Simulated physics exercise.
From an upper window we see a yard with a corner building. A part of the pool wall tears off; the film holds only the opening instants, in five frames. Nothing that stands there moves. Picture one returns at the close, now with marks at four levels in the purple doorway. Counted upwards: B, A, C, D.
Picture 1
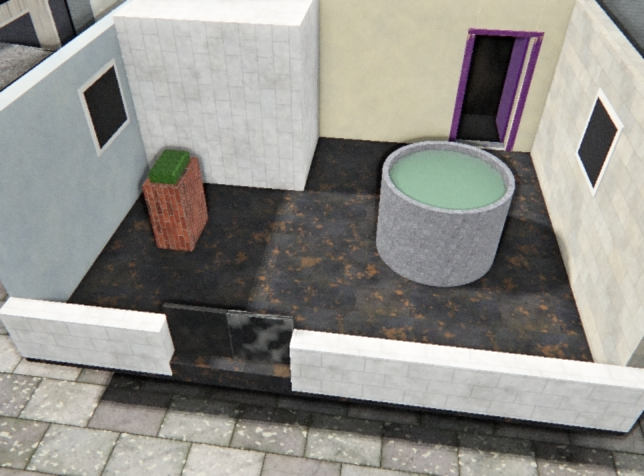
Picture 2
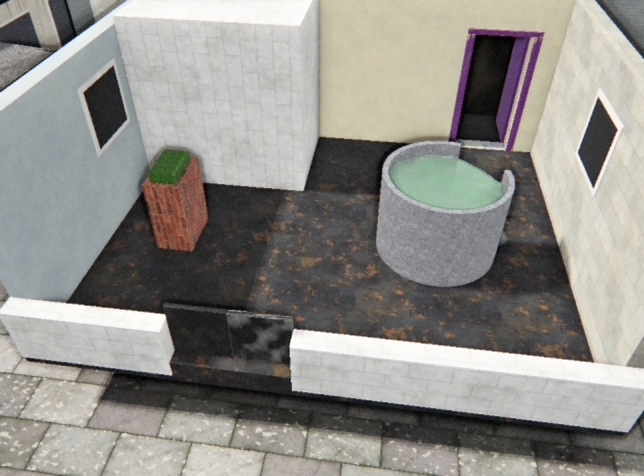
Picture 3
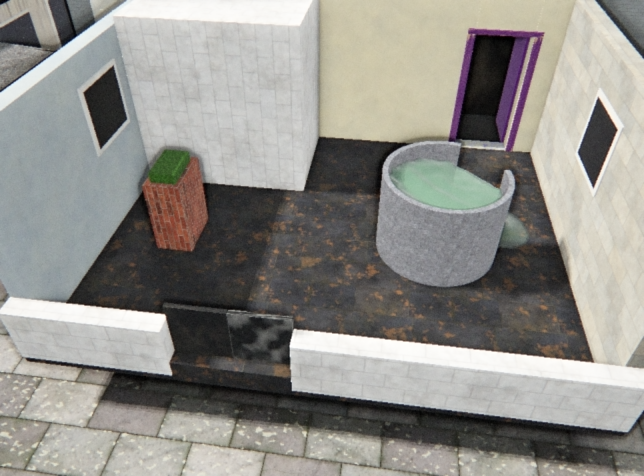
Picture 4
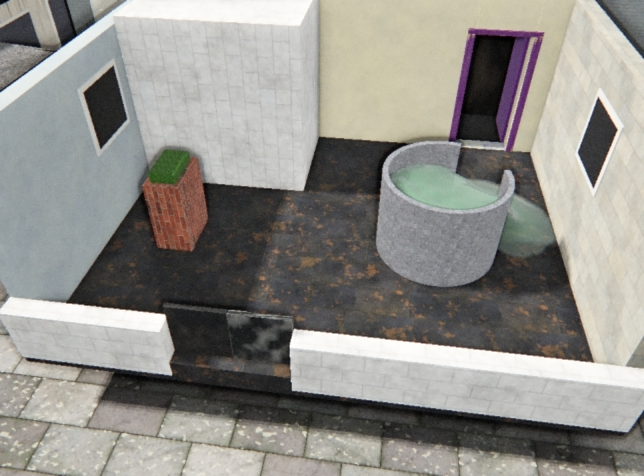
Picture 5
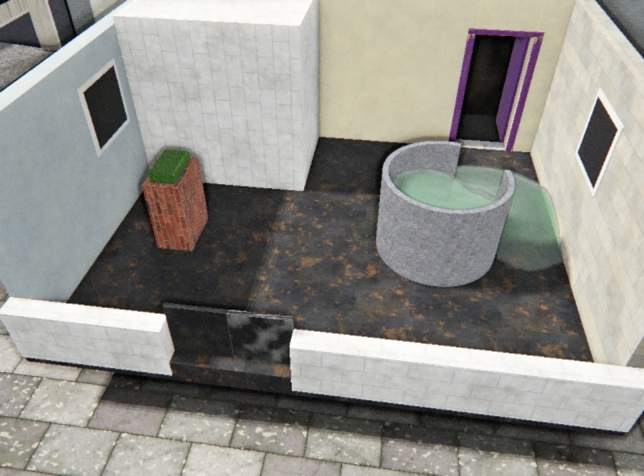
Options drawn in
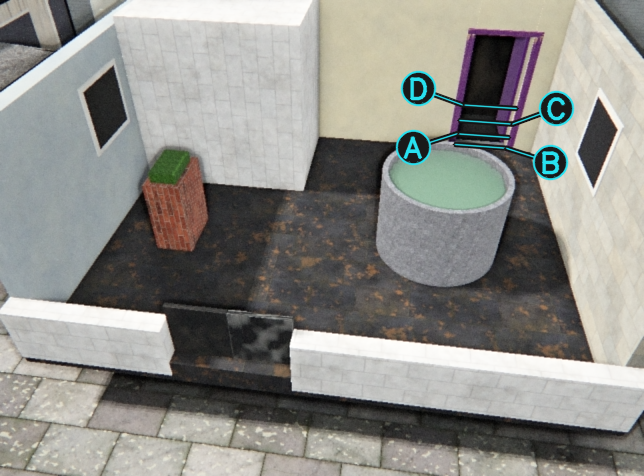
At the start, a round grey stone pool of still green water stands in a walled yard near a purple doorway. A gap opens in the back right of its rim, and water pours through it, spreading across the dark ground behind the pool toward the right wall.
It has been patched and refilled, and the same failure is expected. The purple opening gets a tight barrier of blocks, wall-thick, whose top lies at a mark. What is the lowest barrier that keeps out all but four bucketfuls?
That is height C.
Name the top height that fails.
Height A.
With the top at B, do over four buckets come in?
Yes.
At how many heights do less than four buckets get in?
Two of the four.
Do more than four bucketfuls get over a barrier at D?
No, that is safe.
In cyan, A at (482, 135); B at (480, 146); C at (485, 122); D at (489, 106); from the bottom up B, A, C, D.
For height A, about 14 bucketfuls get in.
For height B, dozens of bucketfuls pour in.
For height C, a bucket or two gets in.
For height D, nothing gets over.
